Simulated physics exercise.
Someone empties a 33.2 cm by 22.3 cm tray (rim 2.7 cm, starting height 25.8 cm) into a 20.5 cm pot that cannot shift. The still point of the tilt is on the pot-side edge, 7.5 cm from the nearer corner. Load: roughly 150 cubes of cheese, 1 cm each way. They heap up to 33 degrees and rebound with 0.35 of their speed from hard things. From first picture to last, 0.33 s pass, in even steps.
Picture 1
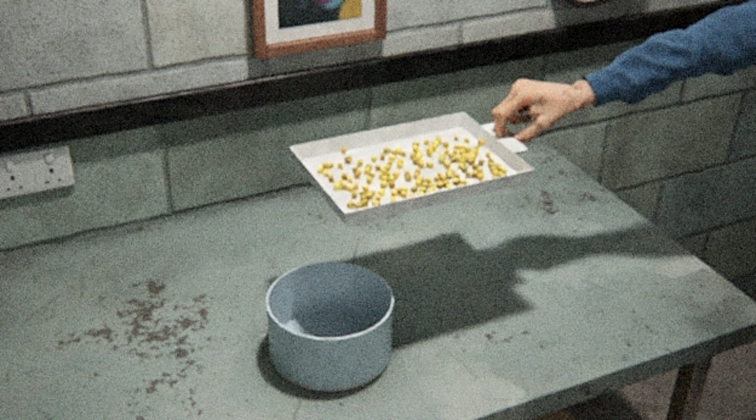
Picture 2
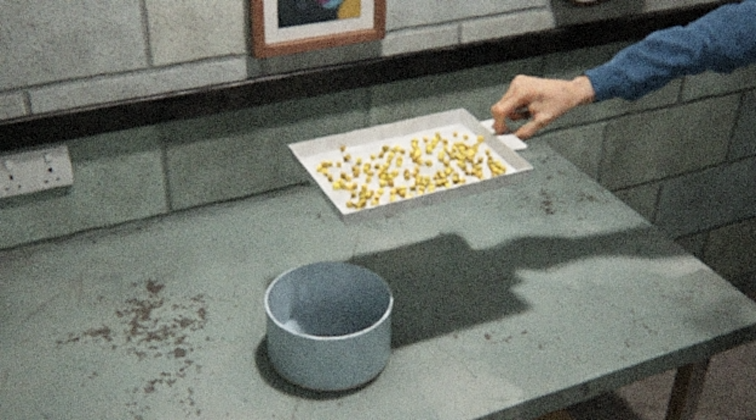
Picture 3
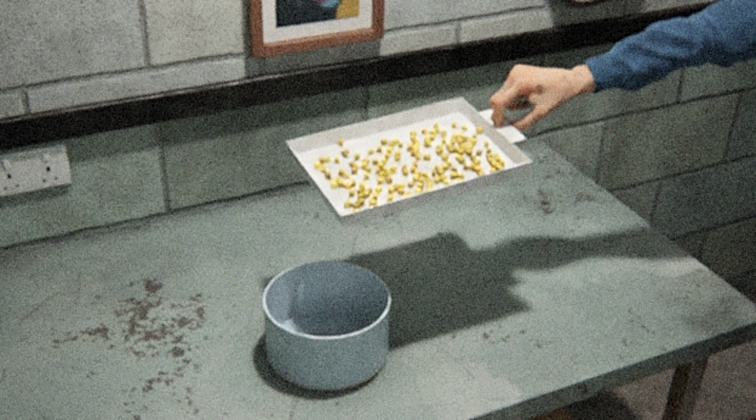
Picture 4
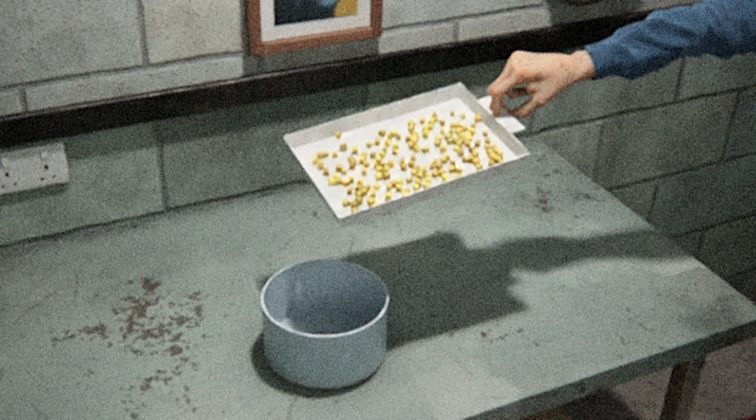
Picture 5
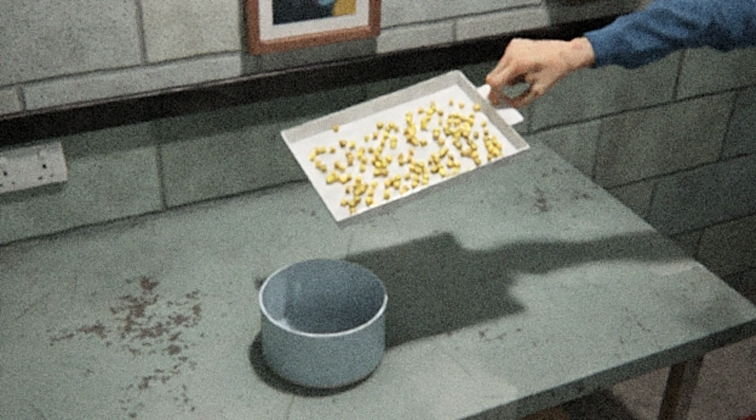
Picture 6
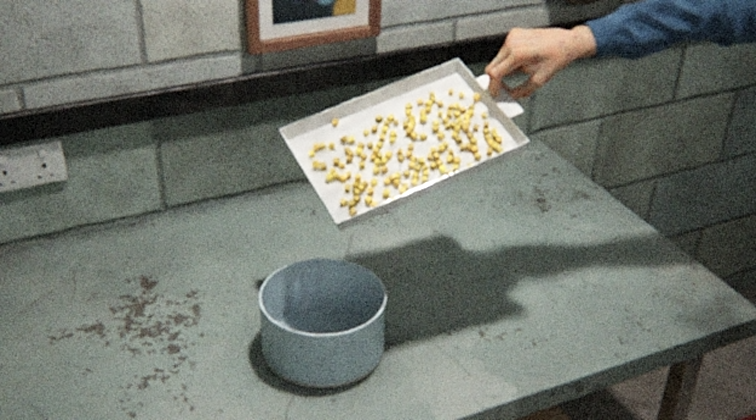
White tray of small yellow cheese cubes tilting gradually toward its left front corner, held by one hand above a blue-grey pot.
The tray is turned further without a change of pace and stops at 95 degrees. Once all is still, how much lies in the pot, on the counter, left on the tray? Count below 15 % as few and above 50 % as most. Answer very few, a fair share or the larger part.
Pot: The larger part, counter: Very few, tray: Very few.
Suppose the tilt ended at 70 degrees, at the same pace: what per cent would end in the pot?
It would be near 50 per cent.
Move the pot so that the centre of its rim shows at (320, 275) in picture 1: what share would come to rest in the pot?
Some 55 per cent.
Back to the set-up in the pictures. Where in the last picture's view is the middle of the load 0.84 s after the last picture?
At about (354, 224).
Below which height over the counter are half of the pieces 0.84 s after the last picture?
Some 24 cm.
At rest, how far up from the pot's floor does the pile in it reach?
About 2.5 cm.
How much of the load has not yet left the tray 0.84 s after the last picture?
About 70 per cent.
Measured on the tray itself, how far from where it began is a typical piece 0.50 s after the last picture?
Some 10 cm.
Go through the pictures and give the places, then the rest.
In the first picture, tray tilt 0 degrees, front corners at (347, 211) and (530, 168); middle of the pieces at (418, 171); pot at (330, 298).
In the second picture, tray tilt 1 degrees, front corners at (346, 211) and (529, 166); middle of the pieces at (417, 170).
In the third picture, tray tilt 5 degrees, front corners at (343, 213) and (527, 160), lowest corner left front; middle of the pieces at (415, 165).
In the fourth picture, tray tilt 10 degrees, front corners at (341, 215) and (526, 153), lowest corner left front; middle of the pieces at (413, 158).
In the fifth picture, tray tilt 14 degrees, front corners at (339, 217) and (525, 146), lowest corner left front; middle of the pieces at (411, 152).
In the sixth picture, tray tilt 19 degrees, front corners at (339, 219) and (524, 140), lowest corner left front; middle of the pieces at (411, 147); pot at (323, 295).
Then, 0.50 s after the last picture, tilt 55 degrees; the tray holds 100 %, the pot 0 %.
Then, 0.84 s after the last picture, tilt 79 degrees; the tray holds 70 %, the pot 20 %.
Then, 1.28 s after the last picture, tilt 95 degrees; the tray holds 10 %, the pot 75 %.
In the end, pot 95 %, counter 5 %, tray 5 %.
